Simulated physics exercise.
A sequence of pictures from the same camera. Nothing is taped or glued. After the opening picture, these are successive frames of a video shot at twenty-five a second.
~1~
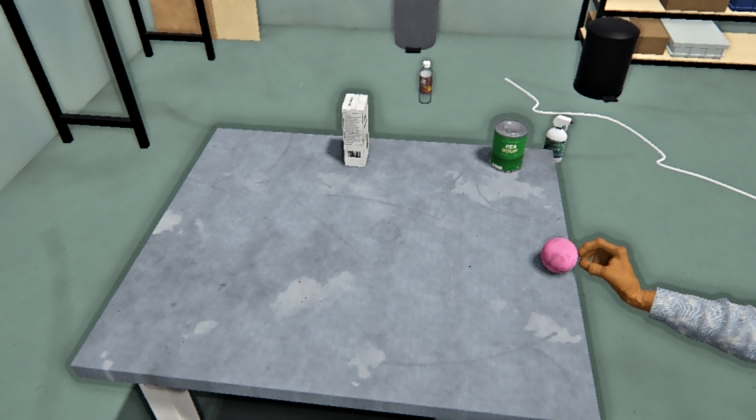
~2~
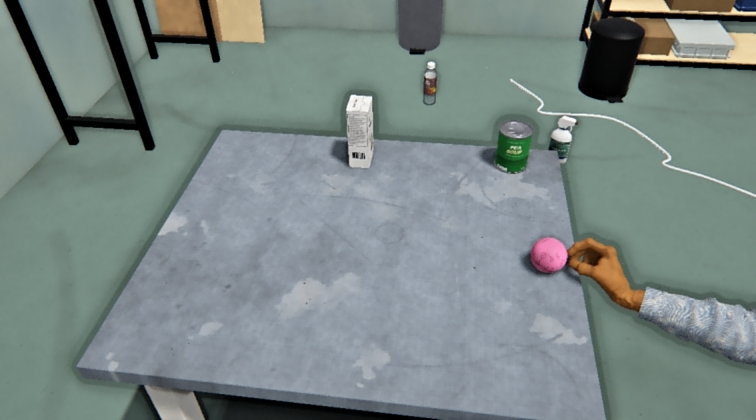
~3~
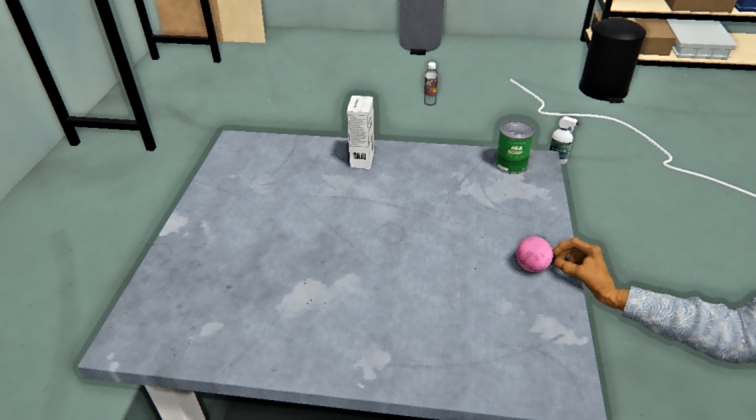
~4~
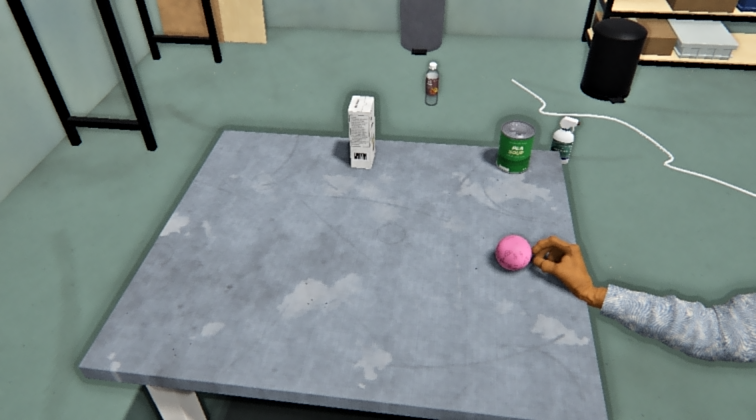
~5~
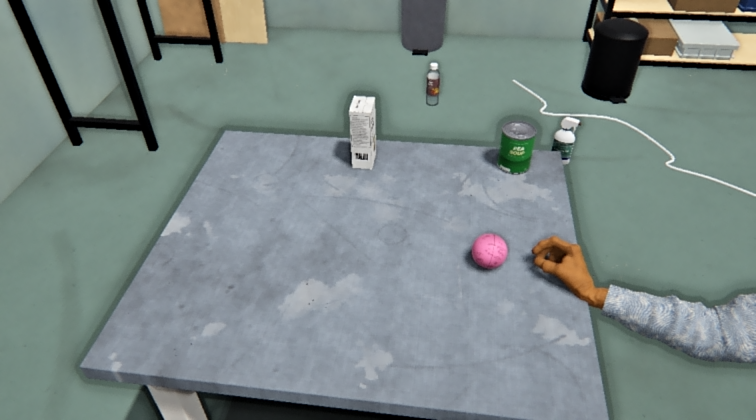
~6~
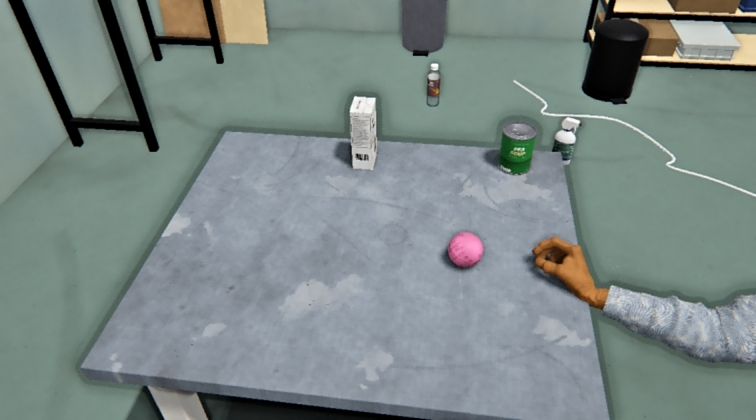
A pink ball at the right side of a gray table moves left as a hand in a patterned sleeve pushes it with the fingers. The hand then stays back near the edge while the ball rolls farther left across the surface, in front of a green can and a white box.
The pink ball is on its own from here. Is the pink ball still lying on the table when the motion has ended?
No, it will end up off the table.
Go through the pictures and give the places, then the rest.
The first frame shows under the hand; pink ball (559, 255).
The second frame shows under the hand; pink ball (549, 255).
The third frame shows under the hand; pink ball (534, 254).
The fourth frame shows pink ball (513, 253).
The fifth frame shows pink ball (489, 251) rolled about its own width.
The sixth frame shows pink ball (465, 250) rolled about its own width.
Then, 0.40 s after the last picture, pink ball rolled well along near (244, 231).
Then, 0.90 s after the last picture, pink ball now off the table.
By the end, off the table, pink ball.
